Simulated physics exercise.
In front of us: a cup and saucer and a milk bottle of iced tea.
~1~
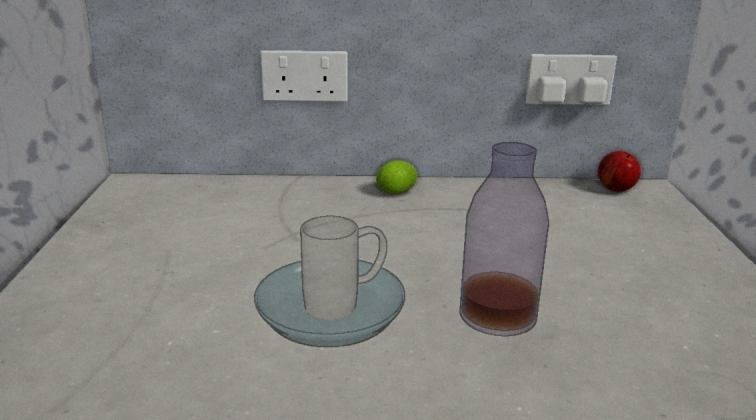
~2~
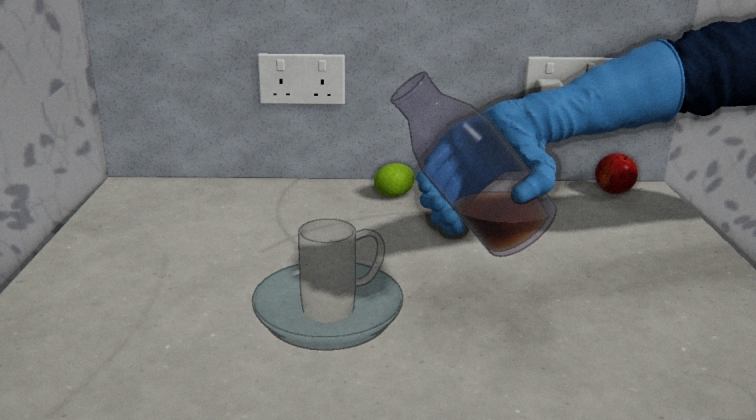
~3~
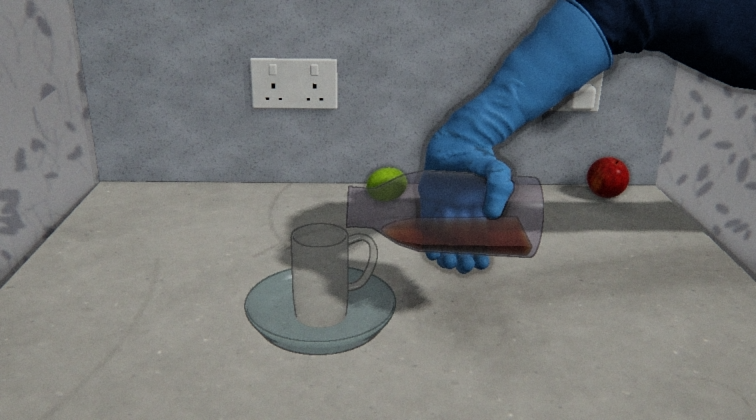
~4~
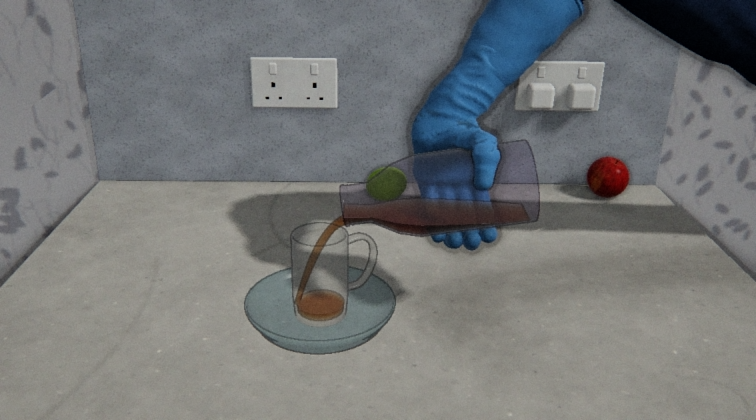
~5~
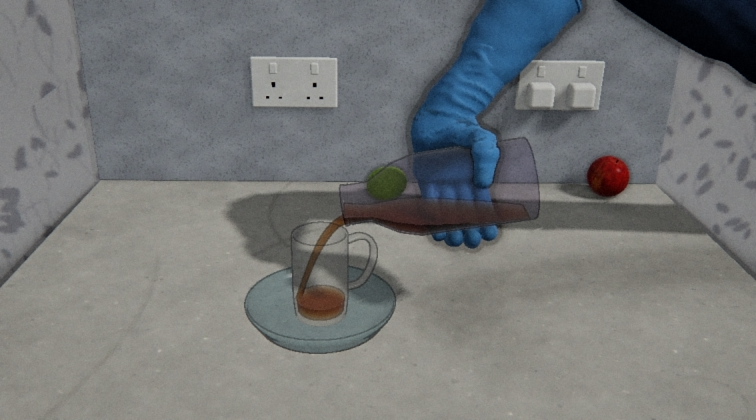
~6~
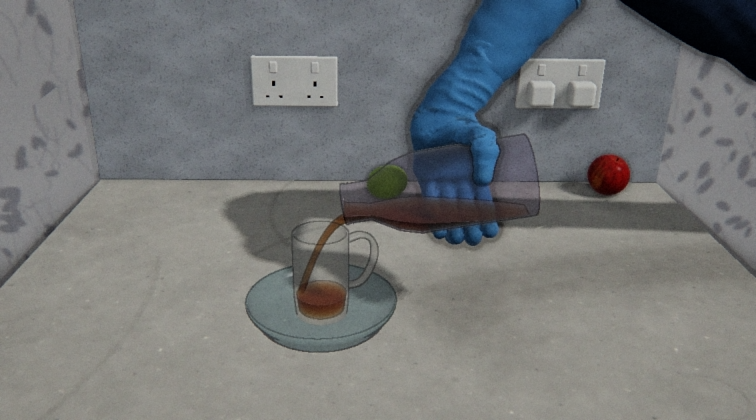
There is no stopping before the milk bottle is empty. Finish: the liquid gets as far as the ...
It gets as far as the cup and no further.
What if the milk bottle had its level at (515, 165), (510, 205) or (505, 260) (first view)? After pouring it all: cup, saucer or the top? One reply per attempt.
In turn: On to the top, floods the top, into the saucer.
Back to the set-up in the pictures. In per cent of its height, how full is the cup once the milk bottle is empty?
About 60 %.
Next, the cup is about half full; the saucer is dry.
After that, the cup is about two thirds full; the saucer is dry.
Finally, the cup is about two thirds full; the saucer is dry.
